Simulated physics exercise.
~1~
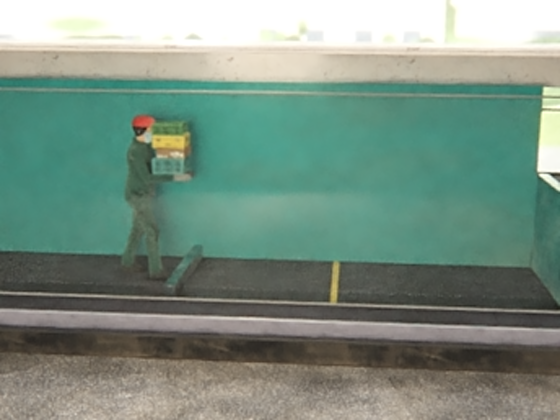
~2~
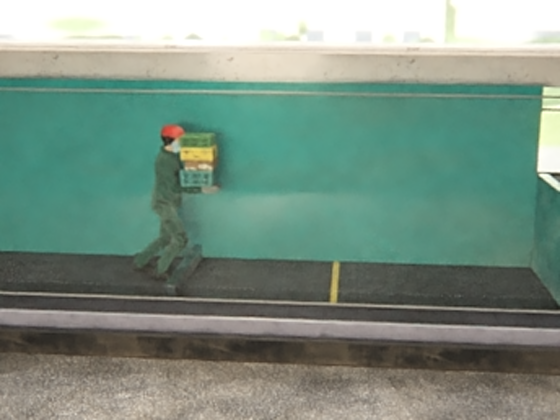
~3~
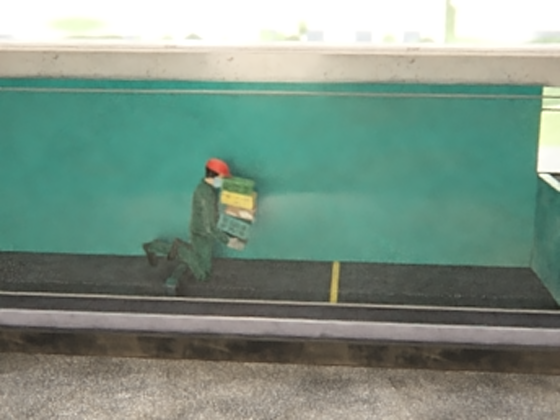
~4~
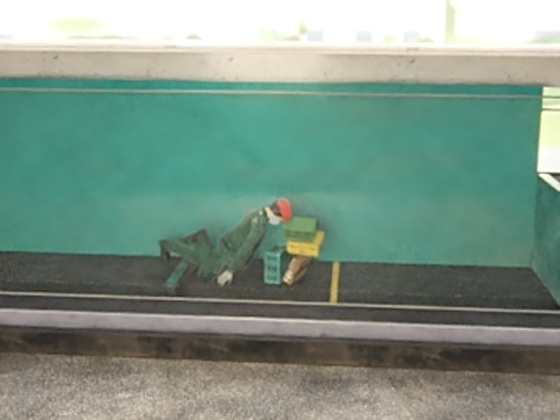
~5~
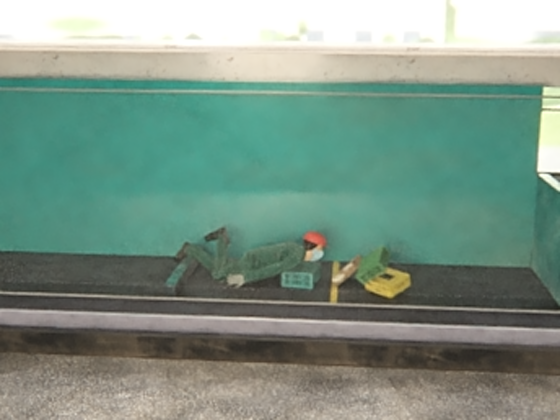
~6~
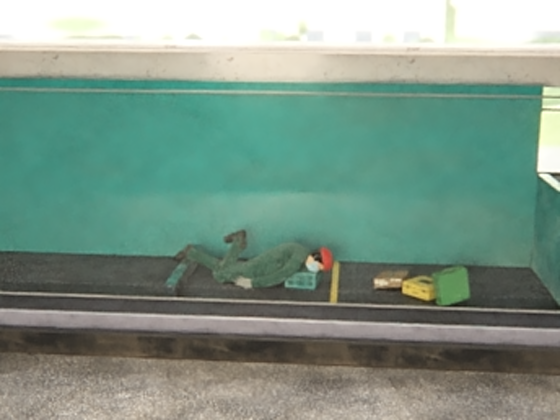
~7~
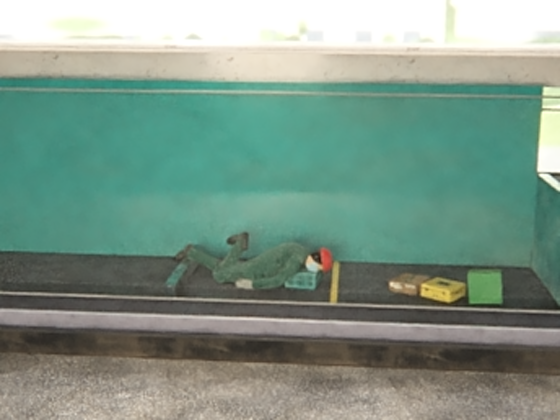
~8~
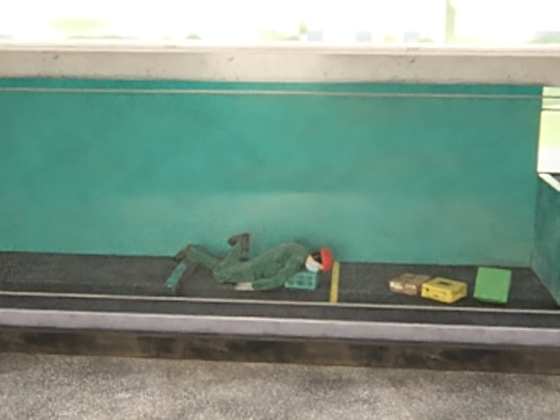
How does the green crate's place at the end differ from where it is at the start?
At the start the green crate is on top of the stack in the porter's arms, left of the yellow line. At the end it rests on the dark floor well to the right of the line, farther right than the other boxes.
